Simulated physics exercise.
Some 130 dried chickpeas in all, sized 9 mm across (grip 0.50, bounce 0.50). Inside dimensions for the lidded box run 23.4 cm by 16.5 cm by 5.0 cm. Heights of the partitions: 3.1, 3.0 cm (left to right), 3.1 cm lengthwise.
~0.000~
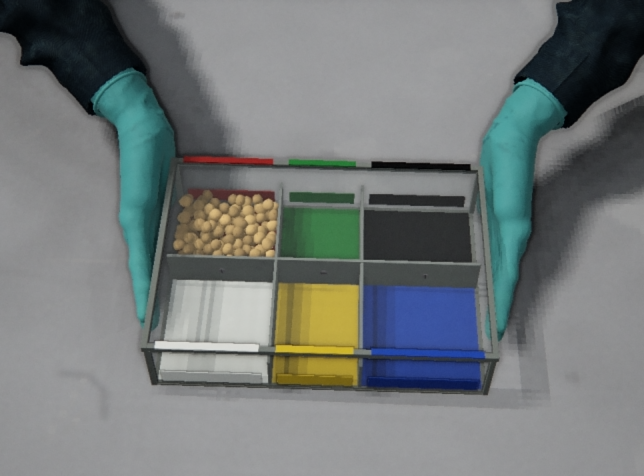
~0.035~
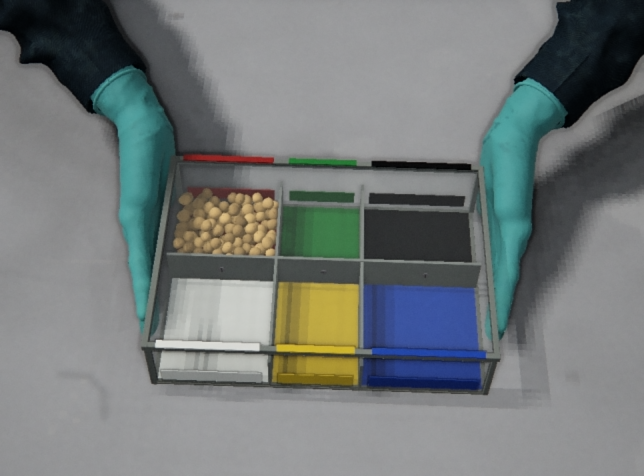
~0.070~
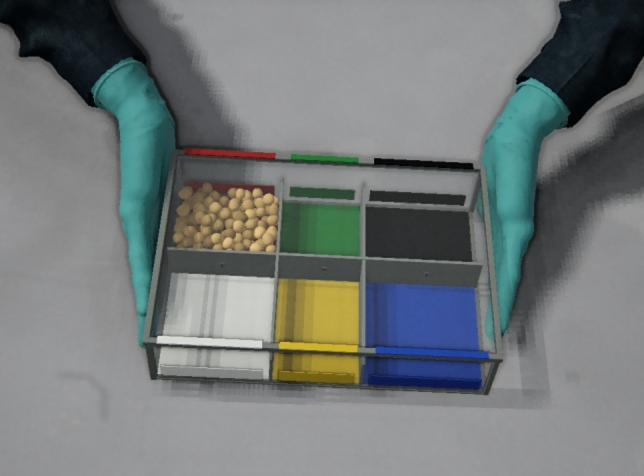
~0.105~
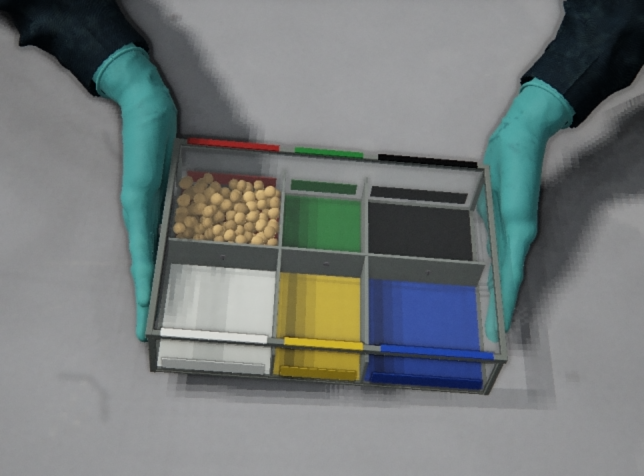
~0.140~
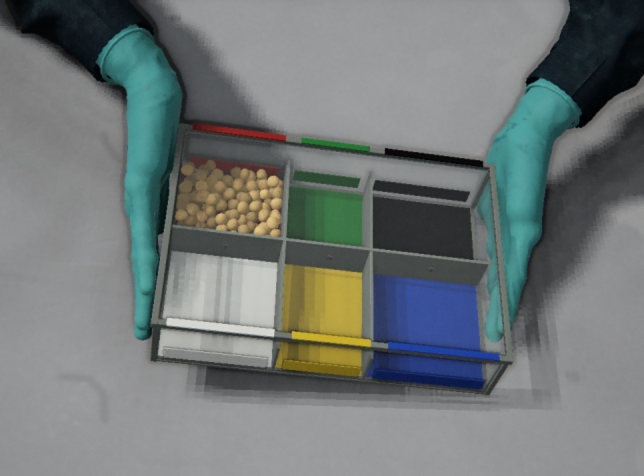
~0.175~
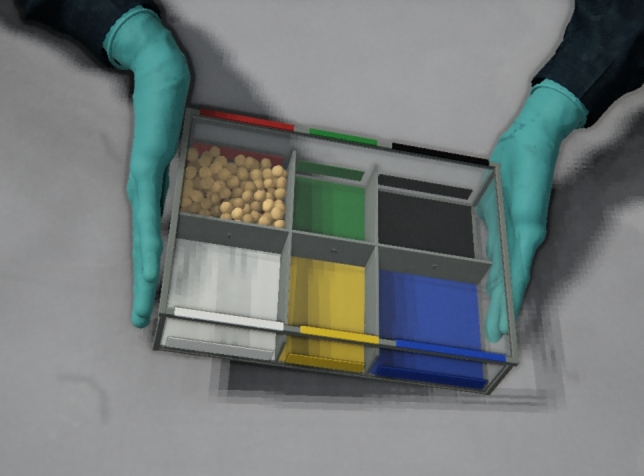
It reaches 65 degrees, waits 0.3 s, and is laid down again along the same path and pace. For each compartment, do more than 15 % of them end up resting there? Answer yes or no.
Red: Yes, blue: No, green: No, yellow: No, white: No, black: No.
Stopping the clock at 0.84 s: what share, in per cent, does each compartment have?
In per cent: Red 80, blue 5, green 10, yellow 0, white 0, black 0.
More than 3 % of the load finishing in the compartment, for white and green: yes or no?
White: False; green: True.
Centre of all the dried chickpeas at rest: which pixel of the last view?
After settling, the middle sits near (260, 253).
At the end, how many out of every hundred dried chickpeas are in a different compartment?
That comes to close to 25 percent.
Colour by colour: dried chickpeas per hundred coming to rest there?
Per cent by compartment - red 75, blue 10, green 10, yellow 5, white 0, black 5.
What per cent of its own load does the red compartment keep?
Something like 70 in a hundred.
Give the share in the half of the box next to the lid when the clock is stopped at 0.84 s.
Estimate: Near 20 per cent.
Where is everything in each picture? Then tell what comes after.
Box tilt 0 degrees, front corners at (148, 345) and (493, 355); red 100 %, in the first picture.
Box tilt 1 degrees, front corners at (148, 344) and (494, 355), in the second picture.
Box tilt 2 degrees, front corners at (150, 339) and (497, 356), in the third picture.
Box tilt 5 degrees, front corners at (153, 331) and (501, 357), lowest corner right front, in the fourth picture.
Box tilt 9 degrees, front corners at (158, 321) and (506, 358), lowest corner right front, in the fifth picture.
Box tilt 13 degrees, front corners at (166, 310) and (512, 359), lowest corner right front; red 100 %. Its pace works out near 115 degrees a second, in the sixth picture.
After 0.84 s, tilt 65 degrees; red 80 %, blue 5 %, green 10 %.
After 1.28 s, tilt 36 degrees; red 75 %, blue 10 %, green 10 %, yellow 5 %, black 5 %.
After 1.80 s, tilt 0 degrees; red 75 %, blue 10 %, green 10 %, yellow 5 %, black 5 %.
At rest (2.1 s), red 75 %, blue 10 %, green 10 %, yellow 5 %, white 0 %, black 5 %.
